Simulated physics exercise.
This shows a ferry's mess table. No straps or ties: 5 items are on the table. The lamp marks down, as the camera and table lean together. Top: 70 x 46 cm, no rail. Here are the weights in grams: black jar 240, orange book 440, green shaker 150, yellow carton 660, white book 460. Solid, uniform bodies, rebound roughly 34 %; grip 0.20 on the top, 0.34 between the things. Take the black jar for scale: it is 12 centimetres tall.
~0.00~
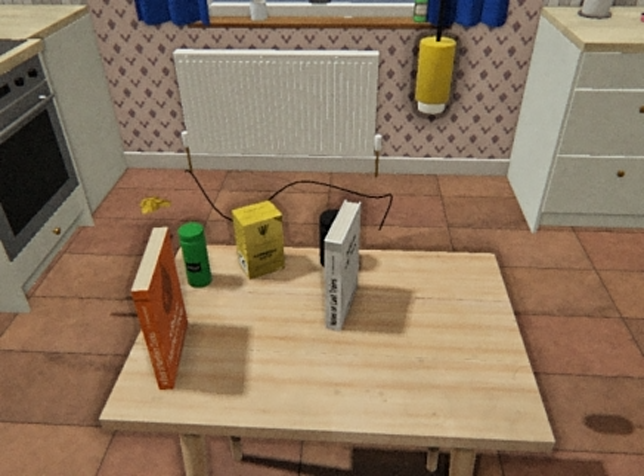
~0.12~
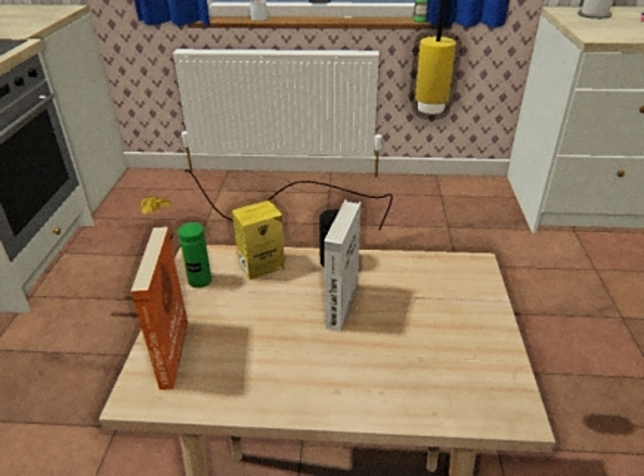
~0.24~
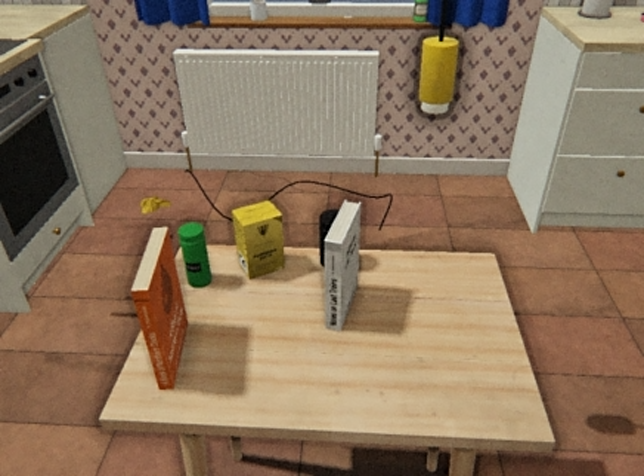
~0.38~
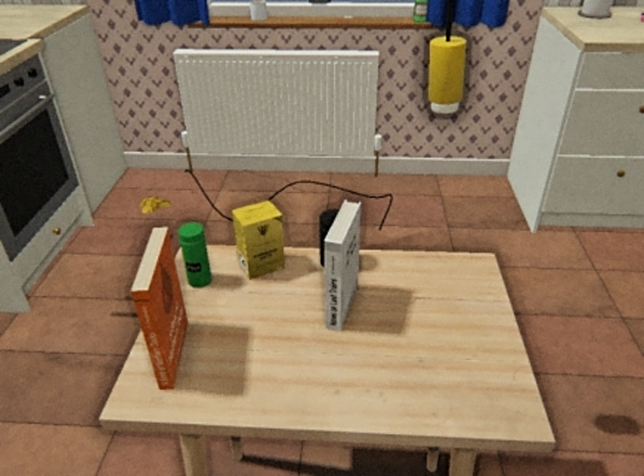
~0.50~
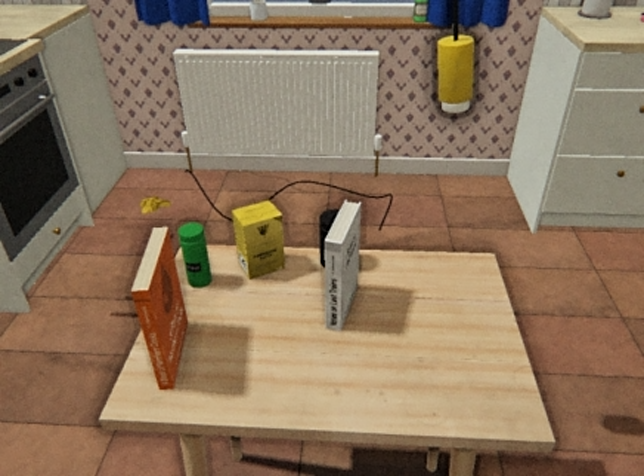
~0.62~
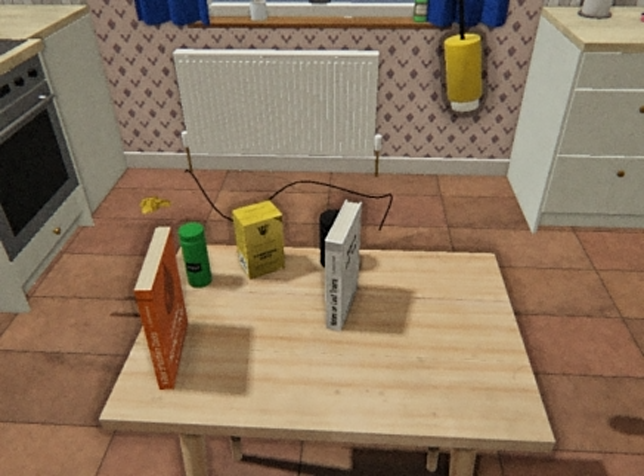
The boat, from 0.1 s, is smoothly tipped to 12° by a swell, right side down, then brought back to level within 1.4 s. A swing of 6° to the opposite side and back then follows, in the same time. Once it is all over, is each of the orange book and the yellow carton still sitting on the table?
Orange book kept. Yellow carton kept.
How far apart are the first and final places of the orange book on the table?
Roughly 29 centimetres.
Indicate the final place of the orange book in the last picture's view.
At roughly (324, 345).
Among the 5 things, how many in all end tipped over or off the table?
That makes 2.
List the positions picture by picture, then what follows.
Boat level; orange book (164, 309); yellow carton (259, 240), in the first frame.
Boat level; white book (343, 266), in the second frame.
Heel 1°, right side down; green shaker (196, 256); white book (343, 266), in the third frame.
Heel 4°, right side down; green shaker (196, 256), in the fourth frame.
Heel 7°, right side down; white book (343, 266), in the fifth frame.
Heel 10°, right side down; orange book (165, 308); yellow carton (260, 240), in the sixth frame.
Around 0.92 s, heel 11°, right side down; orange book tipped 43° against what carries it near (213, 316); white book tipped 19° against what carries it.
Around 1.02 s, heel 9°, right side down; orange book on its side near (256, 346); yellow carton shifted 2 cm near (266, 240); white book tipped 46° against what carries it.
Around 1.12 s, heel 7°, right side down; orange book on its side near (281, 342); yellow carton shifted 2 cm near (267, 240); white book on its side.
Around 1.42 s, boat level; orange book on its side near (325, 345); yellow carton shifted 2 cm near (268, 240); white book on its side.
Finally (3.4 s), on their side or leaning hard on the table, orange book and white book; the other 3 still in place (within 5 cm). In the last view, orange book near (324, 345), yellow carton near (267, 241).
